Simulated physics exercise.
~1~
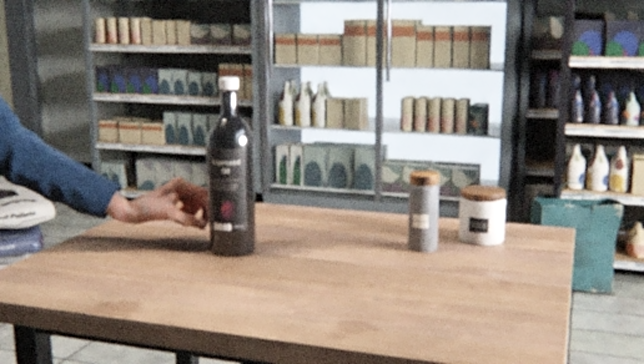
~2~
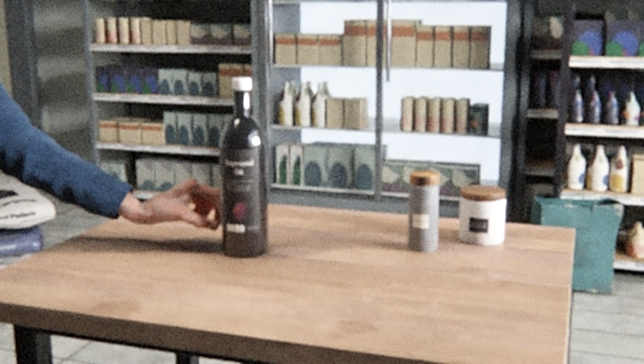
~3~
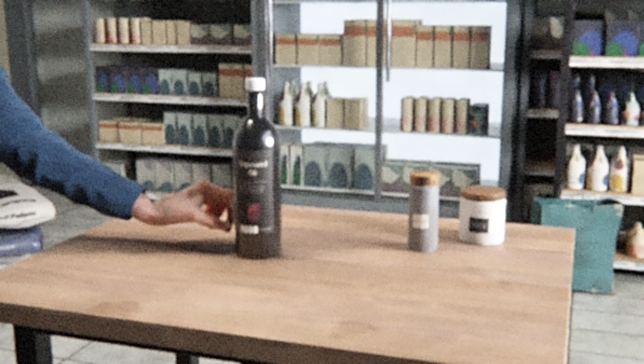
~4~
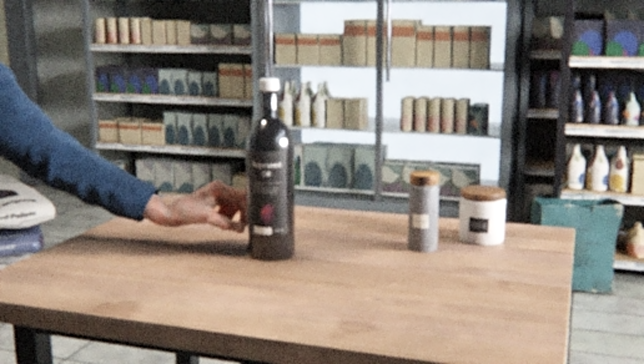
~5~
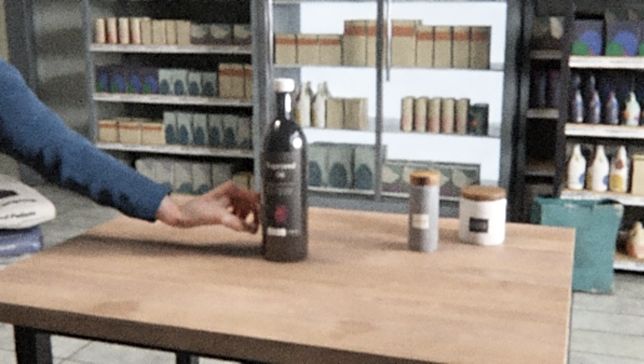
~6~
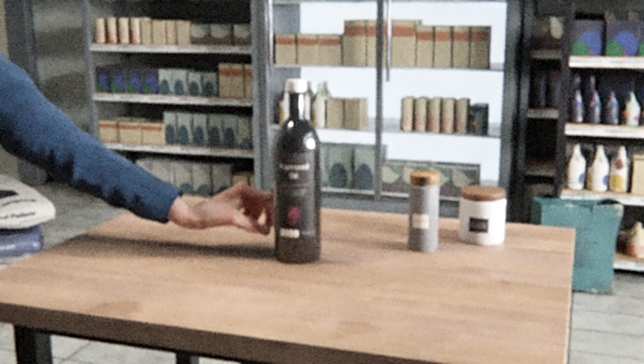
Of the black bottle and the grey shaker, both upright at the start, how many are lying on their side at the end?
None of them are. The black bottle and the grey shaker are both still standing upright on the table.
On a wooden table in front of stocked store shelves, a hand in a blue sleeve slowly pushes an upright black bottle to the right, while a grey shaker and a white jar stay put. The bottle ends still standing, closer to the shaker.
